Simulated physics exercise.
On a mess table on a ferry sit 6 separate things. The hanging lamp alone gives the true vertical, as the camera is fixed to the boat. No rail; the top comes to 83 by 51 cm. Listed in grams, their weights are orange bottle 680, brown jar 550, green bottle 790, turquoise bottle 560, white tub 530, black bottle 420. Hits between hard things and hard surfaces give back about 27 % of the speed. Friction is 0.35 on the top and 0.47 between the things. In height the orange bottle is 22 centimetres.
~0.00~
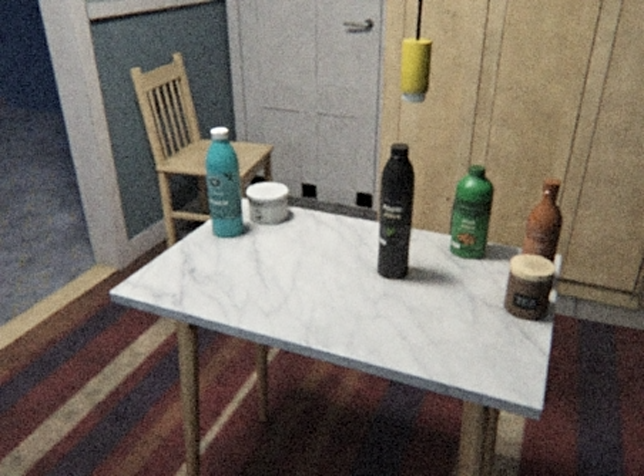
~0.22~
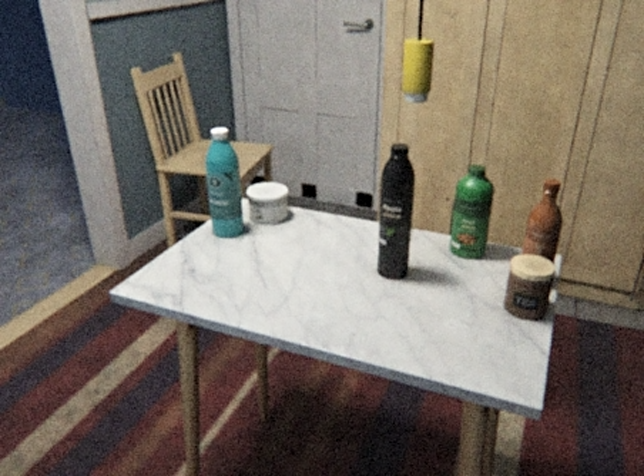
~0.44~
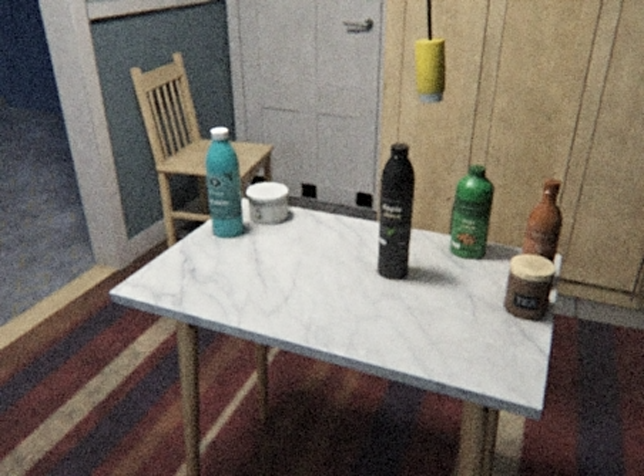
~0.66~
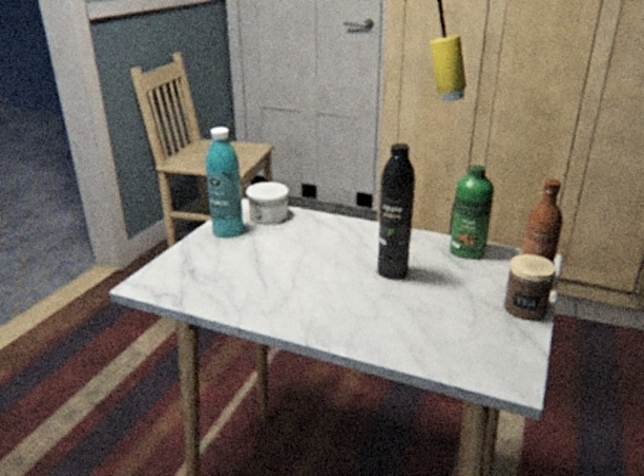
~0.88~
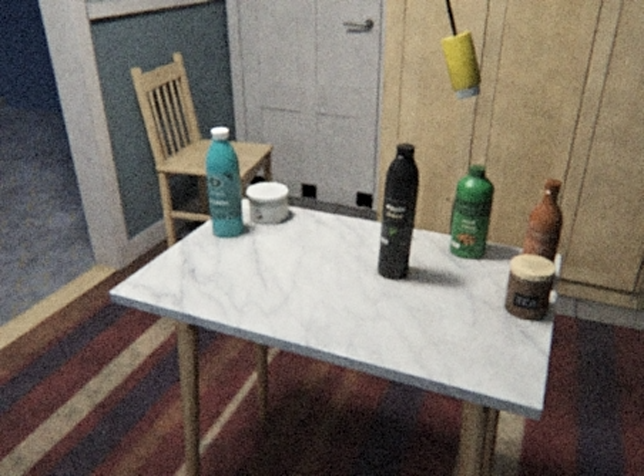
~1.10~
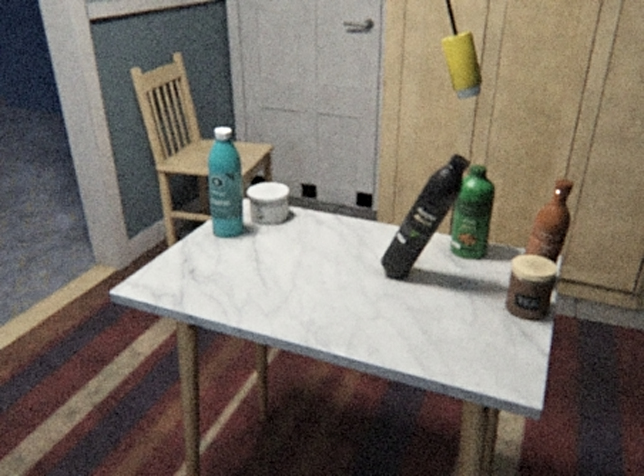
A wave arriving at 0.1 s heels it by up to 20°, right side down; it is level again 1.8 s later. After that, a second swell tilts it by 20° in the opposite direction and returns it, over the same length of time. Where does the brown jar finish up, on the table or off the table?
The brown jar finishes up off the table.
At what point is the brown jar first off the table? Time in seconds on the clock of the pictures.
I'd say around the 1.7 s mark.
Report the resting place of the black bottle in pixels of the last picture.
End point: Approx. (503, 259).
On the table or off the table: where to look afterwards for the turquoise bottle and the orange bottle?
Final state - turquoise bottle: Inside the limits; orange bottle: Beyond the limits.
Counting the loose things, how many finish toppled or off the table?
That comes to 4.
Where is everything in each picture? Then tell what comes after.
Boat level; brown jar (529, 287); orange bottle (543, 233), in the first picture.
Heel 1°, right side down; turquoise bottle (224, 183); white tub (268, 204), in the second picture.
Heel 6°, right side down; black bottle (396, 212); orange bottle (543, 233), in the third picture.
Heel 14°, right side down; green bottle (472, 211); turquoise bottle (224, 183), in the fourth picture.
Heel 19°, right side down; black bottle (399, 212); white tub (268, 204), in the fifth picture.
Heel 19°, right side down; brown jar (530, 287); orange bottle (549, 233) tipped 6° against what carries it, in the sixth picture.
Around 1.60 s, heel 5°, right side down; orange bottle now off the table; brown jar tipped 9° against what carries it near (557, 294); black bottle on its side.
Around 2.10 s, heel 2°, left side down; brown jar now off the table; turquoise bottle on its side; black bottle on its side.
Finally (4.2 s), off the table, orange bottle and brown jar; on their side or leaning hard on the table, turquoise bottle and black bottle; the other 2 still in place (within 5 cm).
